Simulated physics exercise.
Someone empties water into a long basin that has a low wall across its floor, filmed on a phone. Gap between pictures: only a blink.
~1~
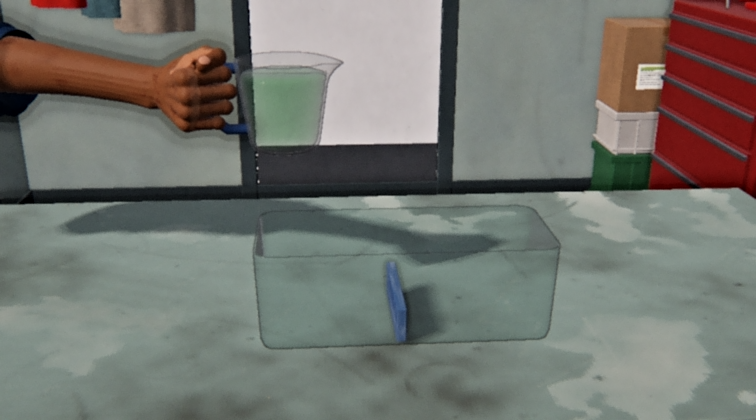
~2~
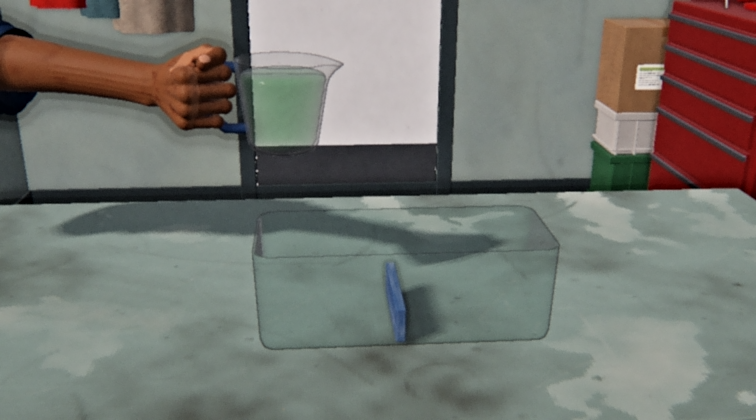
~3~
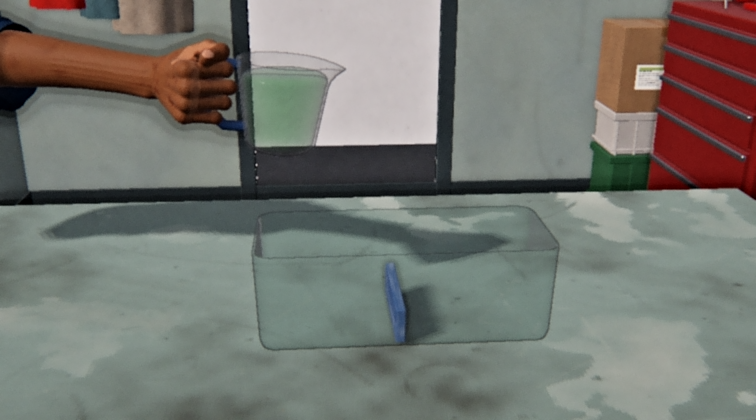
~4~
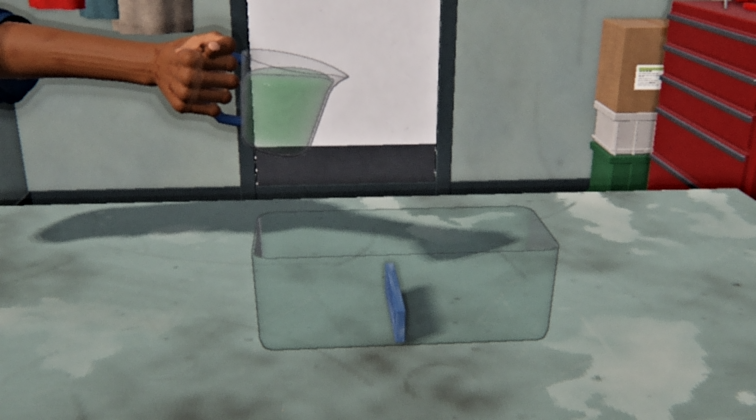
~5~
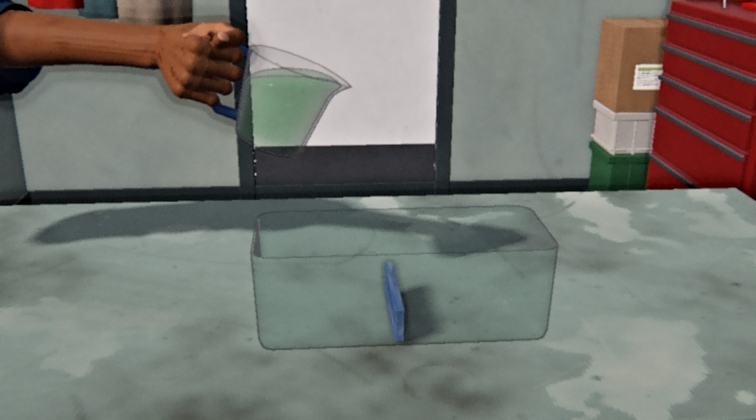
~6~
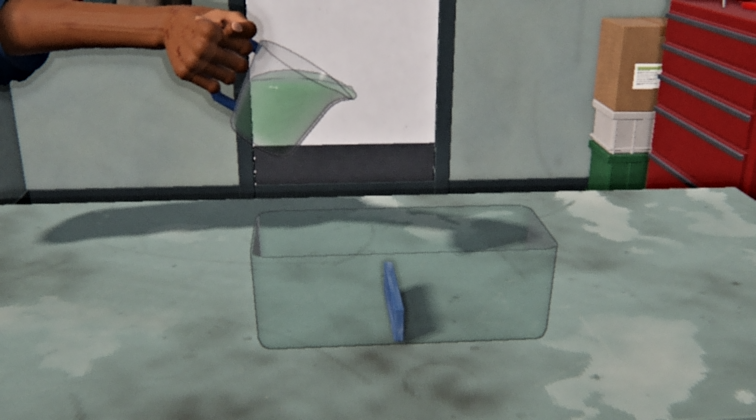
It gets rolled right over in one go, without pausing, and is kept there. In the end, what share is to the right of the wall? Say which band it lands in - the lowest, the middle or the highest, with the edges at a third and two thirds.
A third to two thirds.
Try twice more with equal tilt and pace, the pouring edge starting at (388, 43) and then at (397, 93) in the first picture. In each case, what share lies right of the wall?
90 %, then 95 %.
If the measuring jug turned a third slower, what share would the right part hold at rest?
Close to 55 per cent.
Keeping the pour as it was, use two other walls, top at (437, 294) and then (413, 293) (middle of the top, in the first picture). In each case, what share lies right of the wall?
10 % then 20 %, approximately.
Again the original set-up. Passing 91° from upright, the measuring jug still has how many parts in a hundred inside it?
Some 45 in a hundred has yet to spill out.
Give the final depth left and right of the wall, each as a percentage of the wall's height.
About 30 on the left and about 20 on the right.
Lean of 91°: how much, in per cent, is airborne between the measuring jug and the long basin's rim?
About 30 per cent.
A moment on, the measuring jug is tipped on its side and 45 per cent is still to pour, 3 is left of the wall and 21 right of it.
Next, the measuring jug is tipped right over and 5 per cent is still to pour, 39 is left of the wall and 45 right of it.
Then the measuring jug is tipped right over and 0 per cent is still to pour, 52 is left of the wall and 45 right of it.
Later the measuring jug is tipped right over and 0 per cent is still to pour, 52 is left of the wall and 46 right of it.
Finally, 52 per cent lies left of the wall, 46 right of it and 2 outside.
